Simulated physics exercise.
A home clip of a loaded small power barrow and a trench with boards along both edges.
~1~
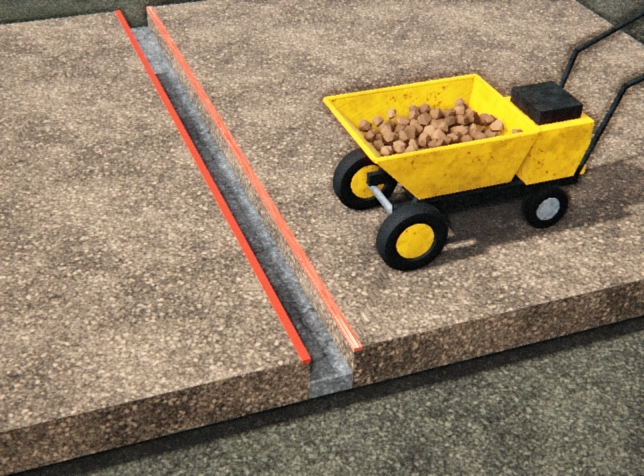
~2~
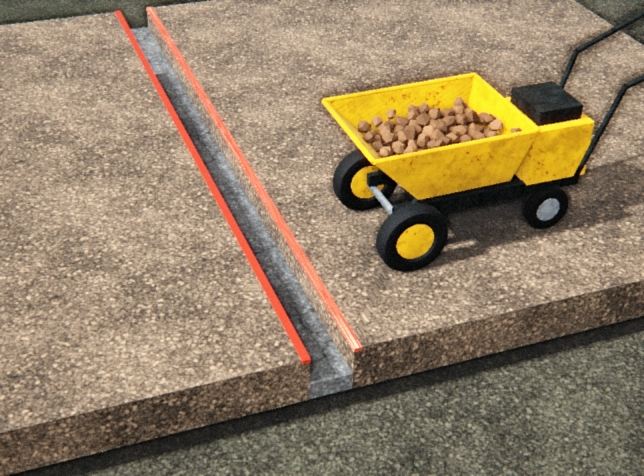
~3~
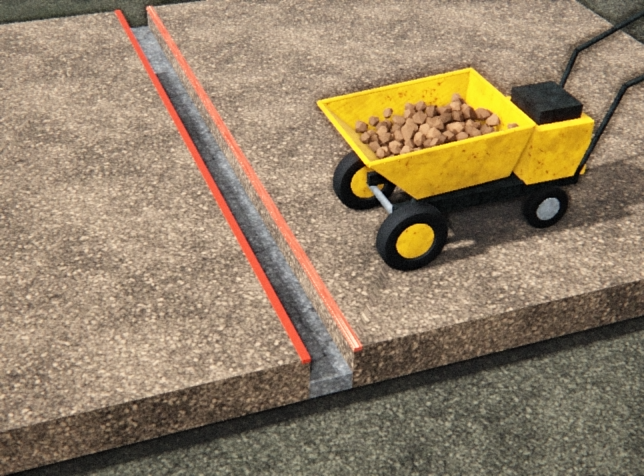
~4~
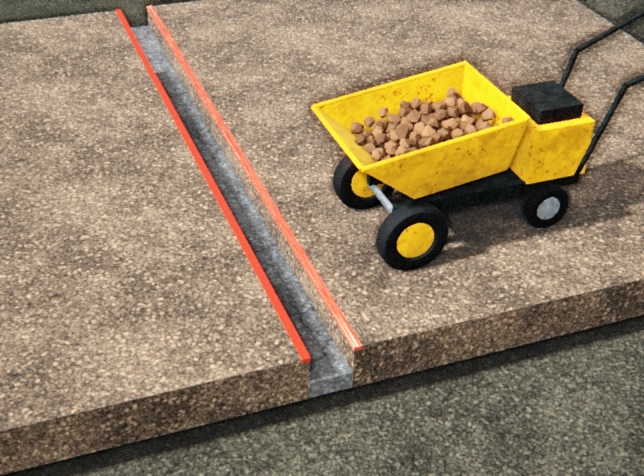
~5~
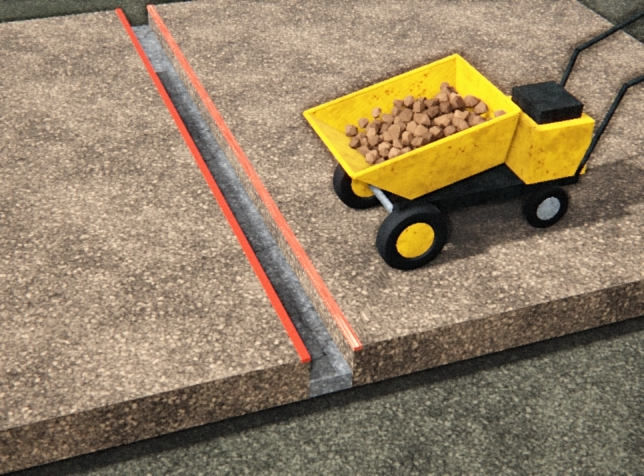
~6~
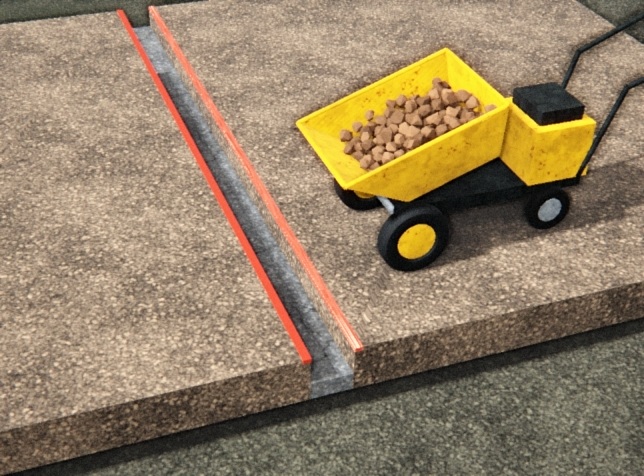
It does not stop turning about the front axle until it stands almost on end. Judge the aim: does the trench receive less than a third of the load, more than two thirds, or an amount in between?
It receives between a third and two thirds.
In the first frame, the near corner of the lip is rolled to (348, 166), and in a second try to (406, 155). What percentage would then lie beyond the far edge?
About 70 % and about 10 %.
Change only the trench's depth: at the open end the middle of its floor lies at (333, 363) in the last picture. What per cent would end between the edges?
Something like 30 %.
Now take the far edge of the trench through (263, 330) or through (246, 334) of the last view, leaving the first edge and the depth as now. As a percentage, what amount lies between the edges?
Roughly 90 % and 100 %.
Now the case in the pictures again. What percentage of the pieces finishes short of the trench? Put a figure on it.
I'd put it at some 0 per cent of the load.
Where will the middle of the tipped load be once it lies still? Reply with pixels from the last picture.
Somewhere around (266, 262) in the final view.
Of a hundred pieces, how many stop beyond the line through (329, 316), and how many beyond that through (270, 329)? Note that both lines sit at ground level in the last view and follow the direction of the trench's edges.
Result, first then second: 90 %, 30 %.
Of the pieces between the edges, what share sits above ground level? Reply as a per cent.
My best guess is some 15 per cent.
Soon, skip tipped steeply; all in the skip.
A while on, skip tipped right over; about half in the skip; about a quarter in or heaped over the trench; about a quarter beyond it; a stray few falling.
Towards the end, skip tipped right over; about a quarter in the skip; about half in or heaped over the trench; about a third beyond it.
Finally, skip tipped right over; a small part in the skip; about half in or heaped over the trench; about a third beyond it.
